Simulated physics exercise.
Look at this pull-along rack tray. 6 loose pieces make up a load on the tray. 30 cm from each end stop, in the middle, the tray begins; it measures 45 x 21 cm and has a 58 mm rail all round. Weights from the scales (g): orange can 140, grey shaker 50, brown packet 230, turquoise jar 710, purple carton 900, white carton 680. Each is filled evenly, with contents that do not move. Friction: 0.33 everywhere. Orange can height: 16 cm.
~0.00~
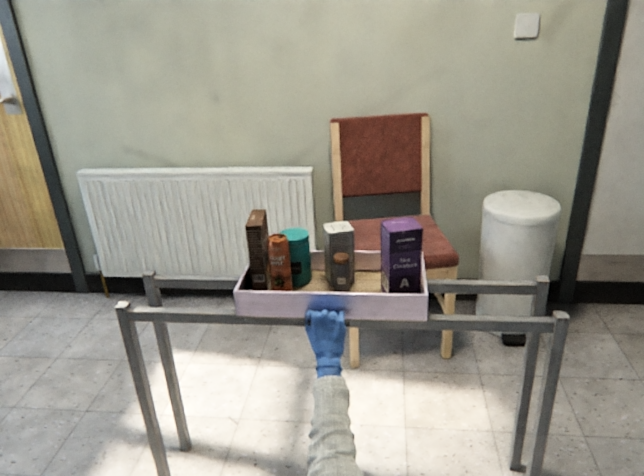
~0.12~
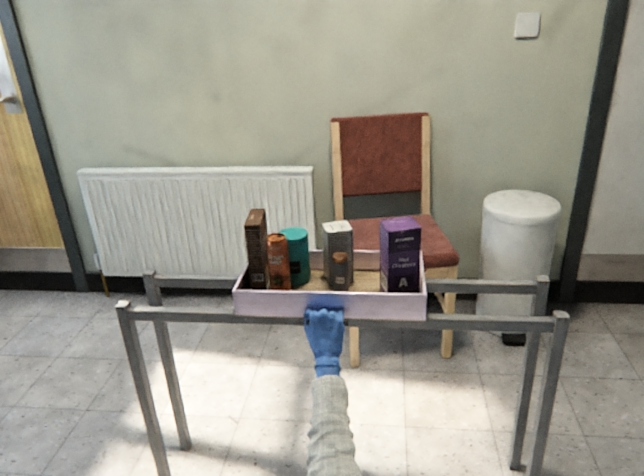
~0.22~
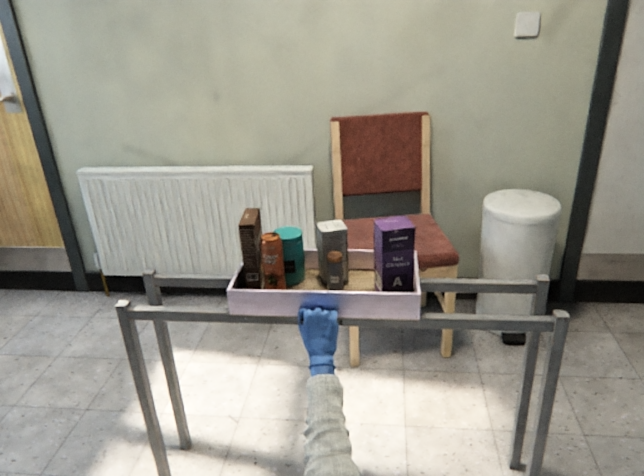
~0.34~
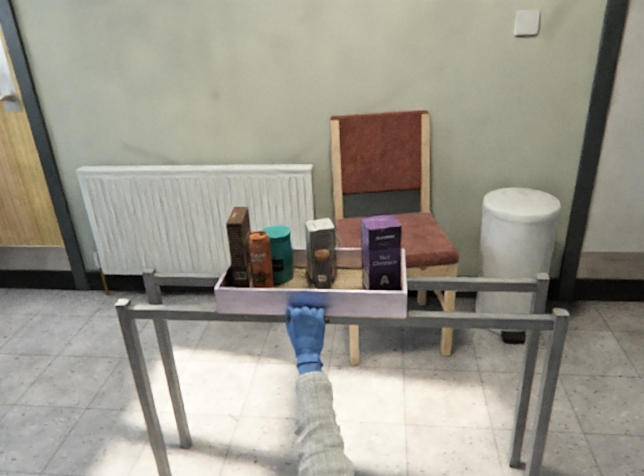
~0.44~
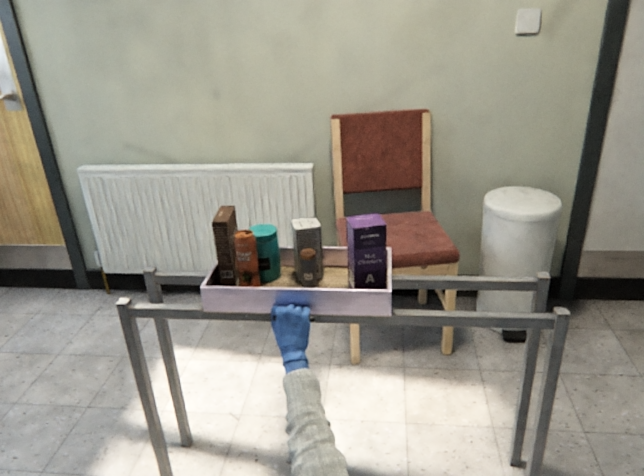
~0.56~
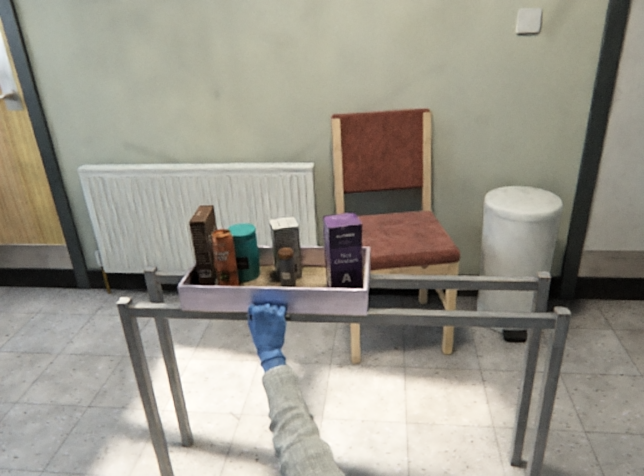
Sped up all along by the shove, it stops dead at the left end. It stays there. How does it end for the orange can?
The orange can remains upright.
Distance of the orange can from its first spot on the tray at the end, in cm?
I'd say about 2 cm between start and finish.
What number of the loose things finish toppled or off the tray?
That makes 0.
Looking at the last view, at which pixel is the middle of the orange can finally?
At pixel (161, 261) or so, give or take.
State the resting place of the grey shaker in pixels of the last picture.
It finishes around (198, 268).
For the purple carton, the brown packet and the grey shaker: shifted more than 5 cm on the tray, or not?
Purple carton: Is displaced; brown packet: Remains in place; grey shaker: Is displaced.
Around 0.86 s, tray 30 cm left; orange can at 6° to upright near (158, 259); turquoise jar at 4° to upright; white carton shifted 5 cm.
Around 0.96 s, tray 30 cm left; orange can at 7° to upright near (165, 259); purple carton shifted 8 cm; grey shaker shifted 8 cm.
Finally (1.7 s), not toppled but over 5 cm from the start, grey shaker, purple carton and white carton; the other 3 still in place (within 5 cm). In the last view, orange can near (161, 261).
